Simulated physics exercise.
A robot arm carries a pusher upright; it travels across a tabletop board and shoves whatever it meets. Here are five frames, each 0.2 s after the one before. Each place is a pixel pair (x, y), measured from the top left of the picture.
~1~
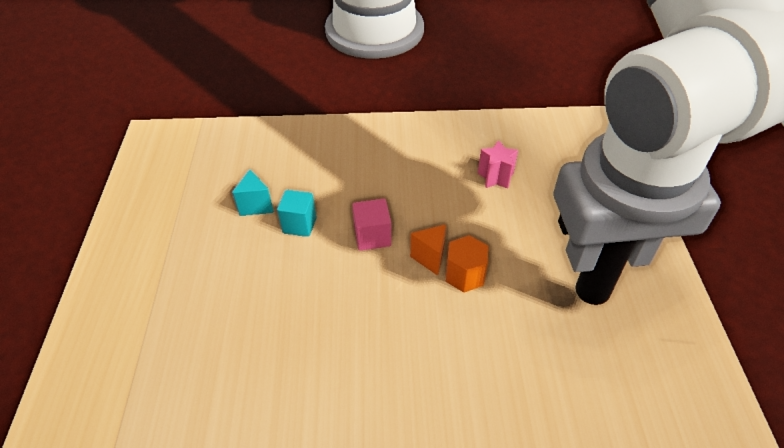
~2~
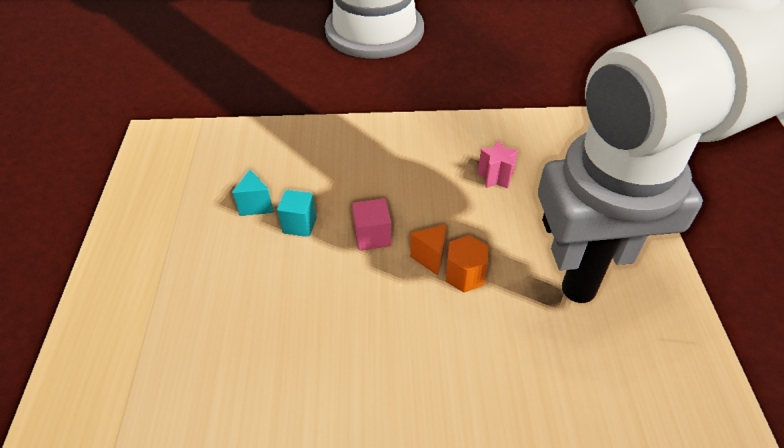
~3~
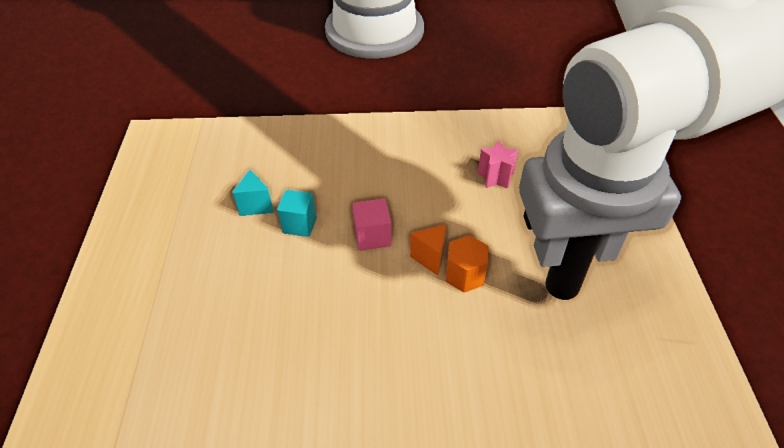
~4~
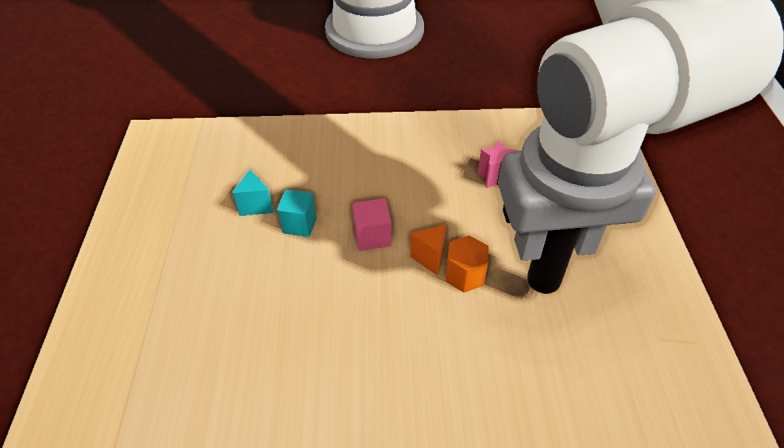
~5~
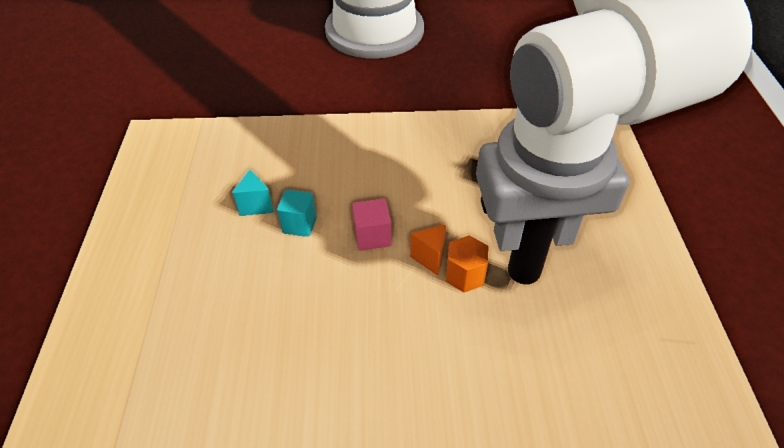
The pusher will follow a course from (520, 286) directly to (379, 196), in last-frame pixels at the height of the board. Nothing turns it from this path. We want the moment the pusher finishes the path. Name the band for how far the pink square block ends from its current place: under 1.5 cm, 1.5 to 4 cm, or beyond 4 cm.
The block shifts less than 1.5 cm.
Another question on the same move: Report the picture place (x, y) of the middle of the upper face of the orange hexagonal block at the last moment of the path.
At roughly (444, 248).
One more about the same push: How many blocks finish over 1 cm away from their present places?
It displaces two.
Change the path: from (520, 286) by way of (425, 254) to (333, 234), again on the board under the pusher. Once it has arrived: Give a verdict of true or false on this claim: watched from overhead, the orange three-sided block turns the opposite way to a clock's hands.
The statement is false.
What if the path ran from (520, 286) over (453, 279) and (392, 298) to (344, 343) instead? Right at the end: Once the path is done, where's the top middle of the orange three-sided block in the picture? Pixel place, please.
The top centre is at (396, 214).
On the path given first. One third of the way, pusher at (470, 239); orange three-sided block at (417, 236); orange hexagonal block at (445, 248), turned 45° anticlockwise.
Two thirds of the way, pusher at (422, 210); orange three-sided block at (414, 236); orange hexagonal block at (444, 248), turned 55° anticlockwise.
At the end, pusher at (378, 182); pink square block unmoved; orange three-sided block at (414, 236); orange hexagonal block at (444, 248), turned 55° anticlockwise.
